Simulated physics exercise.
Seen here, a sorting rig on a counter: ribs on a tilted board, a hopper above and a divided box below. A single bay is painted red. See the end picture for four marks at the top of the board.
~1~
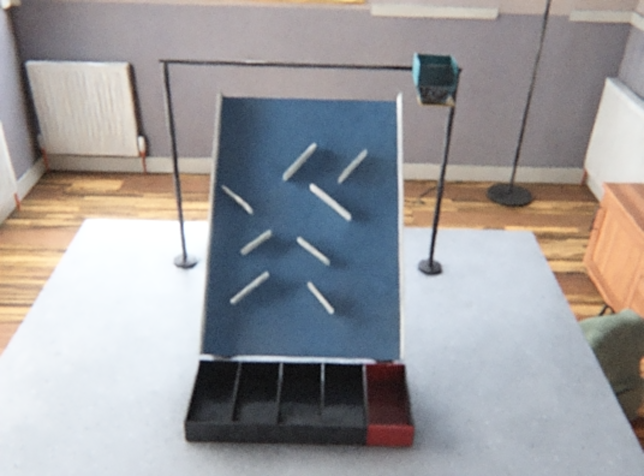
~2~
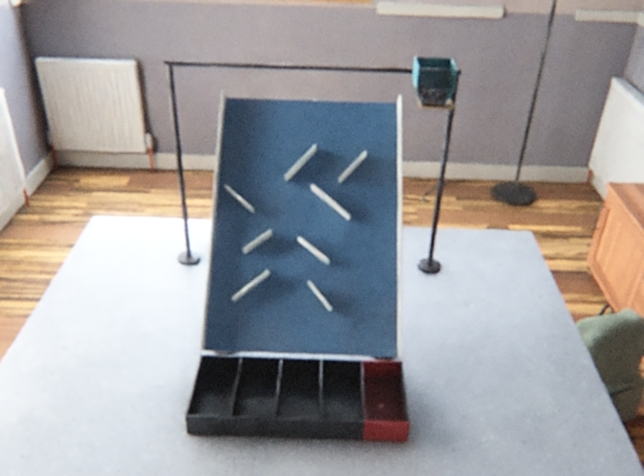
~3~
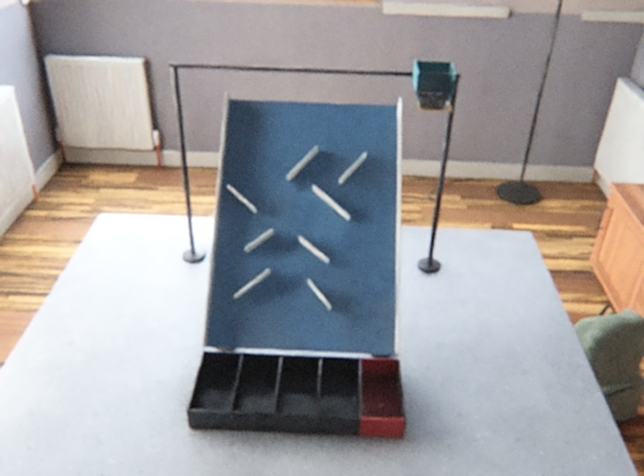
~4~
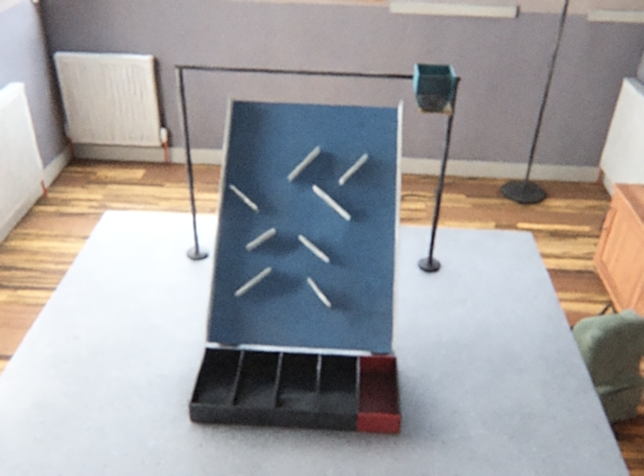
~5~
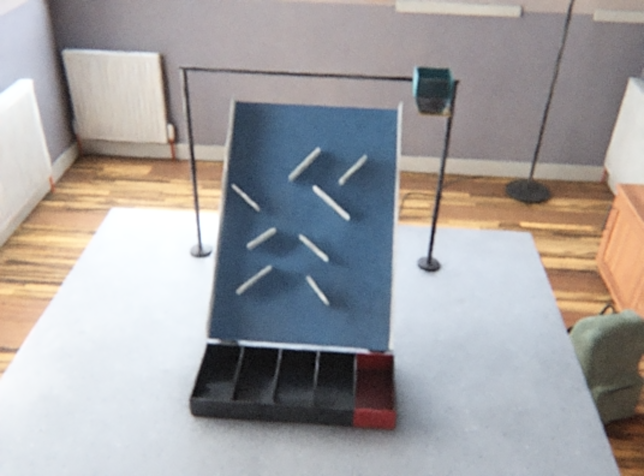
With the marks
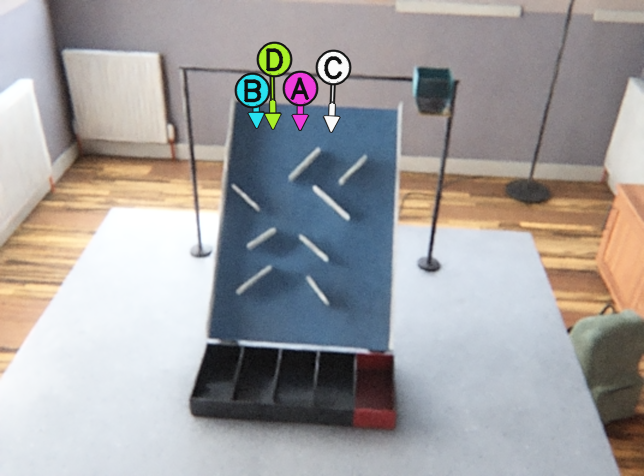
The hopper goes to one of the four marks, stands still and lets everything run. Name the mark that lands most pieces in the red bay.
Mark C does it best.
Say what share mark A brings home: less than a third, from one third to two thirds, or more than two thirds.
Mark A gives less than a third.
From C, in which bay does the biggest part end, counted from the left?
It is the fifth one.
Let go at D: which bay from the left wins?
The first from the left.
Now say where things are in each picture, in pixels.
Hopper (432, 96), allspice berries, door shut, in the first frame.
Ribs (286, 176) to (316, 144), (340, 178) to (366, 151), (225, 185) to (253, 209), in the second frame.
Ribs (313, 185) to (349, 216), (245, 249) to (272, 230), (300, 236) to (328, 260), in the third frame.
Ribs (236, 294) to (270, 268), (309, 278) to (329, 305), in the fourth frame.
Red bay (375, 418), number 5 of 5 from the left, in the fifth frame.
On the marked copy, mark A meets the board at (300, 124); mark B meets the board at (256, 122); mark C meets the board at (331, 126); mark D meets the board at (272, 123).
With A, just a few in the red bay, almost all in other bays, just a few held on the board.
With B, just a few in the red bay, almost all in other bays, just a few held on the board.
With C, the larger part in the red bay, roughly a quarter in other bays.
With D, just a few in the red bay, almost all in other bays, about a tenth outside the box.
